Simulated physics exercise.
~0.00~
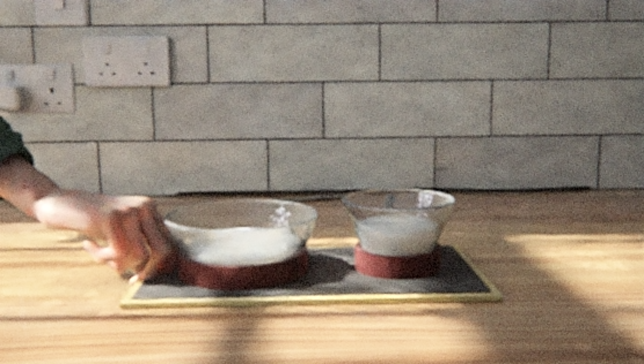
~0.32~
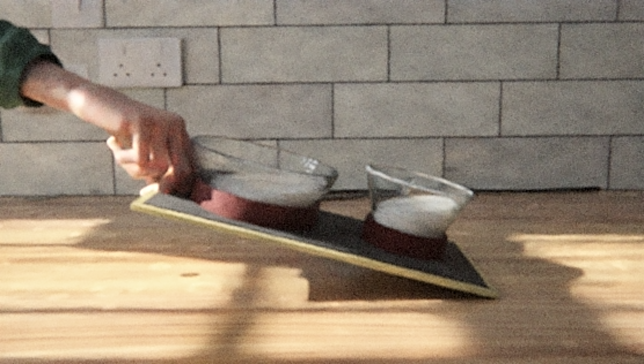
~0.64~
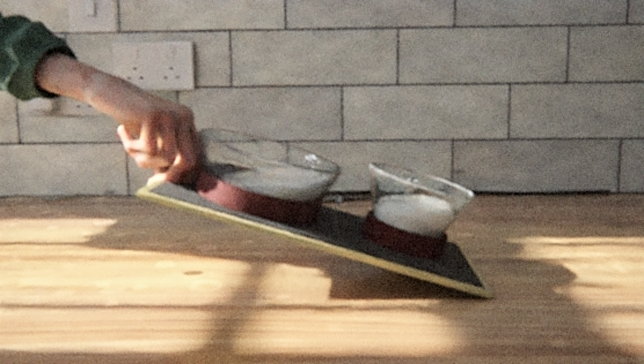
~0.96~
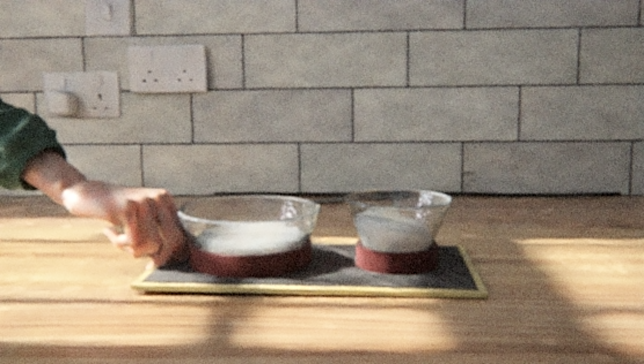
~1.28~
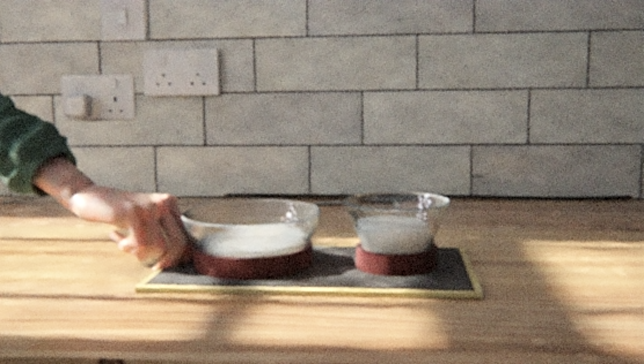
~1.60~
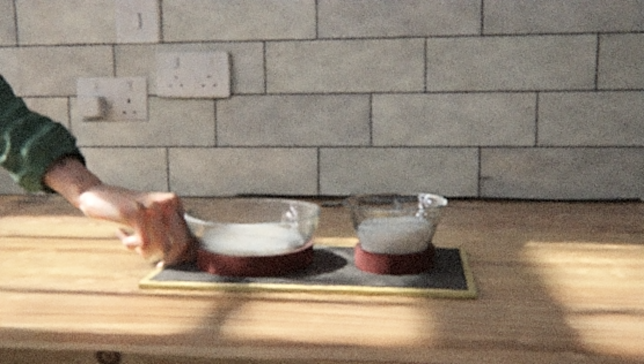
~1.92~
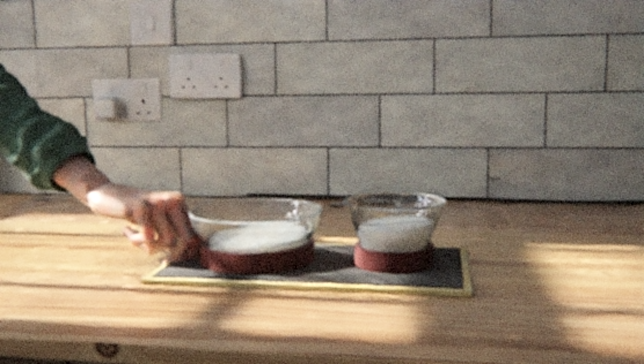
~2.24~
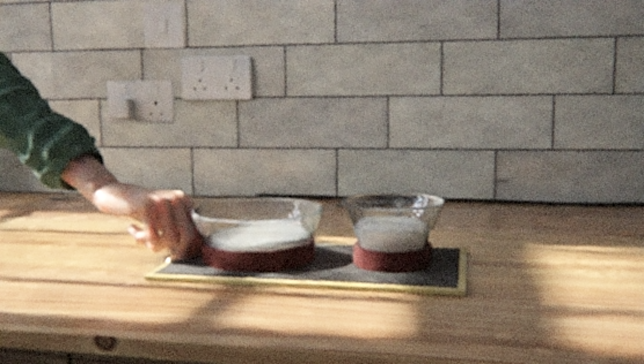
A hand in a dark green sleeve grips the left end of a dark tray with a pale edge, which lies on a sunlit wooden counter. On it, a wide glass bowl and a smaller glass cup to its right, both holding milky white liquid, sit in dark red holders. The hand raises the left end so the tray slopes down to the right, and both vessels tilt with it. It then lowers the tray flat again. The view drifts slightly sideways, and at the end both vessels stand upright in their holders, with the hand still at the left end.
